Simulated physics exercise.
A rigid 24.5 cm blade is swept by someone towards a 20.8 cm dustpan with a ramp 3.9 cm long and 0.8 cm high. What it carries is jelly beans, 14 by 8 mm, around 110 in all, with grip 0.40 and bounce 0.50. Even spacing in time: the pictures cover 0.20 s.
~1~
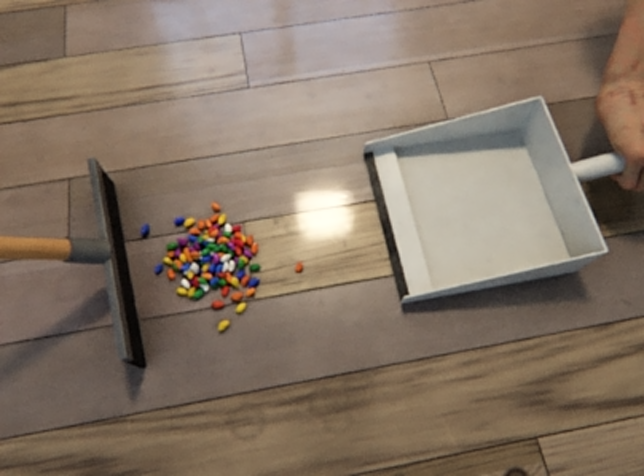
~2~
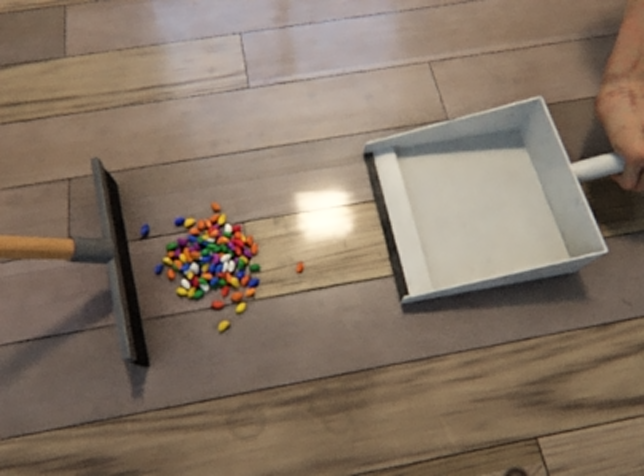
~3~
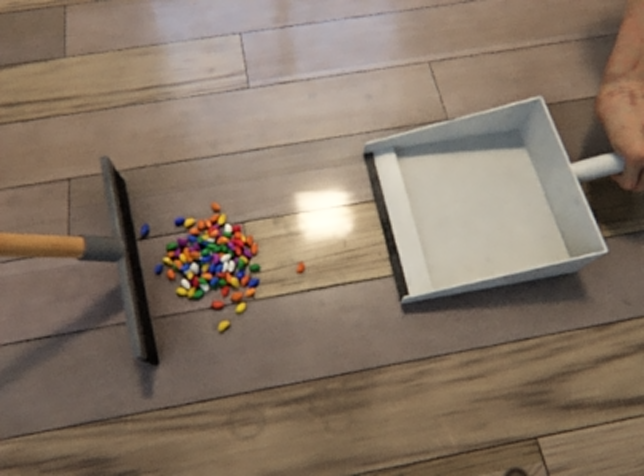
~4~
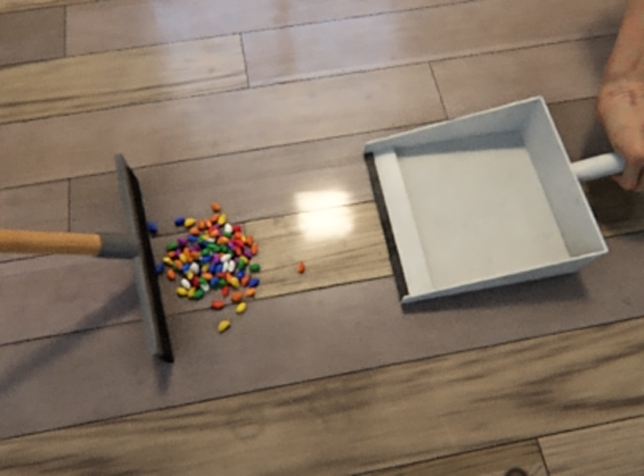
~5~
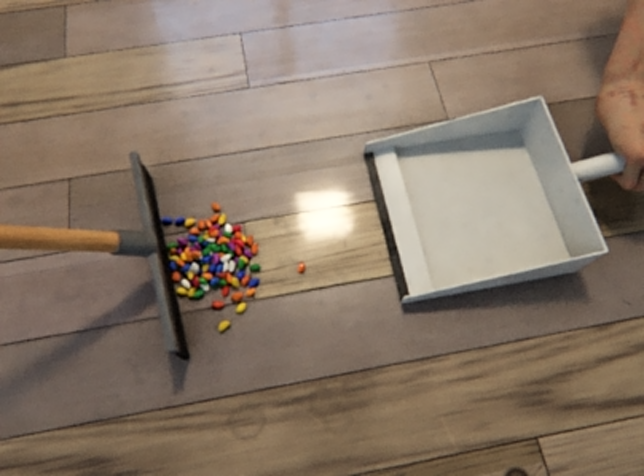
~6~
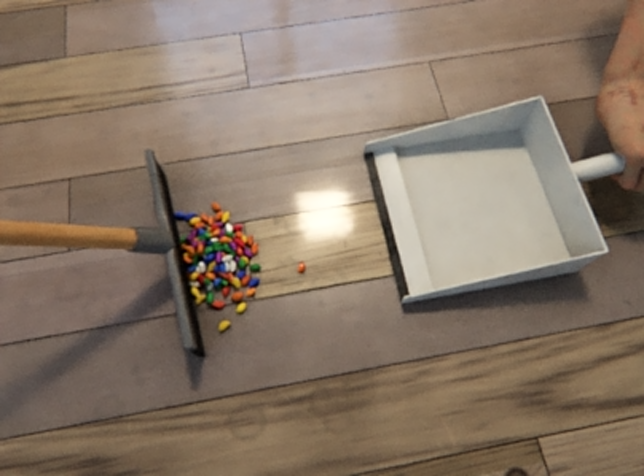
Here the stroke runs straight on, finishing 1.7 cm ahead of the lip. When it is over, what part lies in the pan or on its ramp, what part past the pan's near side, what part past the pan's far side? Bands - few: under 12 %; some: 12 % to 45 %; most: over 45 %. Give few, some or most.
Pan: Some, near side: Few, far side: Few.
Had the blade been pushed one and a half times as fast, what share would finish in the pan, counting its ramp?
Some 30 %.
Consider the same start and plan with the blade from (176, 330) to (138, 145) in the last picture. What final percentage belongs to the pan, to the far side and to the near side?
The pan gets 30, the far side 20 and the near side 5.
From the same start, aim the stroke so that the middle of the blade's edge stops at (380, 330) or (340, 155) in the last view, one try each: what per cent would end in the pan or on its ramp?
Some 5 and 25 per cent.
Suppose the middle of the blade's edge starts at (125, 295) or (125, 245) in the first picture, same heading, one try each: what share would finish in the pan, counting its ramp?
The two tries give some 20 % and some 30 %.
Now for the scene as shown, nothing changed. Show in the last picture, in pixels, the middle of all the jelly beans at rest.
Roughly pixel (376, 219).
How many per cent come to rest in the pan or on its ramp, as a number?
Roughly 25 %.
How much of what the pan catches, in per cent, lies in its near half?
Roughly 60 percent.
Then, 0.26 s after the last picture, middle of the blade 14 cm from the lip; 0 % over the lip, far side 0 %, near side 0 %.
Then, 0.42 s after the last picture, middle of the blade 7 cm from the lip; 0 % over the lip, far side 0 %, near side 0 %.
Then, 0.71 s after the last picture, middle of the blade 3 cm from the lip; 25 % over the lip, far side 5 %, near side 5 %.
In the end, pan 25 %, near side 5 %, far side 5 %, in front of the lip or behind the blade 70 %.
